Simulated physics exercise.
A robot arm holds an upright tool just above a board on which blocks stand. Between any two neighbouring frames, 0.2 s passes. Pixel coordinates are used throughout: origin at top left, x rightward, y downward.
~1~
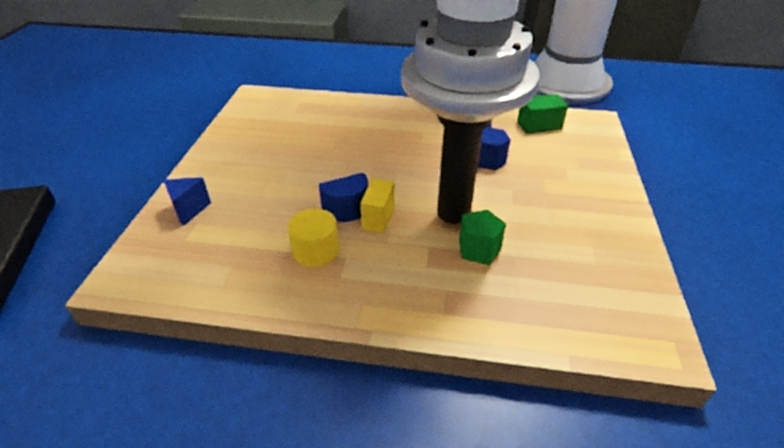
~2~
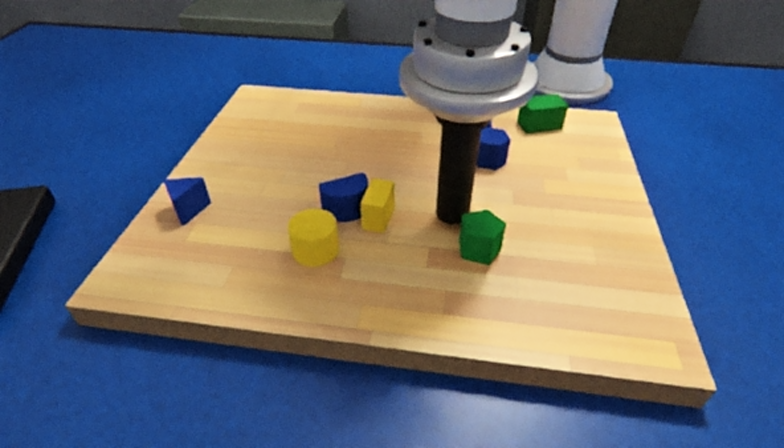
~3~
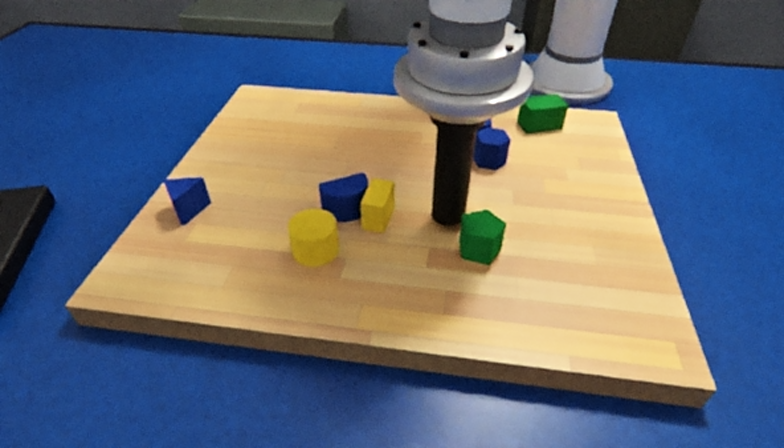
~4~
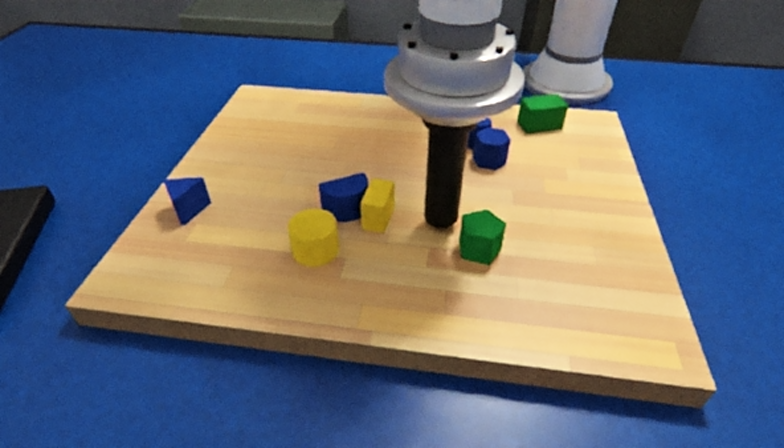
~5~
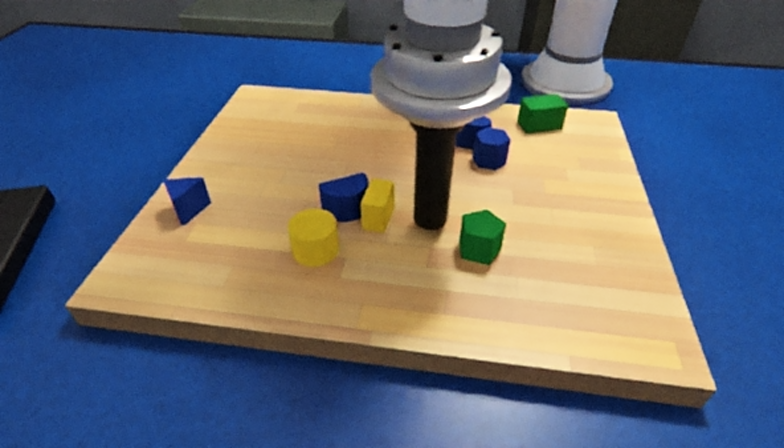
A robot arm moves its black tool slightly left above the board, touching no blocks.
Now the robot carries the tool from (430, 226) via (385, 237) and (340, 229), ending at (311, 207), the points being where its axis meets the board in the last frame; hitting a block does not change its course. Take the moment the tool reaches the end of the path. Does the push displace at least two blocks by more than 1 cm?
Final answer: Yes.
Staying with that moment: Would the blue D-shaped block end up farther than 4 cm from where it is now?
The answer is yes.
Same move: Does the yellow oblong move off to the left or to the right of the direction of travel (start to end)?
Over to the right.
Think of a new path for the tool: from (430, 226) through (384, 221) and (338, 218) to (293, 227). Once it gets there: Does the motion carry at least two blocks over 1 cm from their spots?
Yes - that is the case.
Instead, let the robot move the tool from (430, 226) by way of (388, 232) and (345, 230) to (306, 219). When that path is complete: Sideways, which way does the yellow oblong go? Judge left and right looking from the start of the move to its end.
Rightward.
The first path, step by step. One third of the way, tool at (384, 230); blue D-shaped block at (344, 183); yellow oblong at (372, 193), turned 35° clockwise.
Two thirds of the way, tool at (339, 222); yellow disc at (306, 224); blue D-shaped block at (333, 166); yellow oblong at (349, 185), turned 85° clockwise.
At the end, tool at (310, 200); yellow disc at (306, 224); blue D-shaped block at (333, 158); yellow oblong at (347, 179), turned 110° clockwise; green pentagon unmoved.
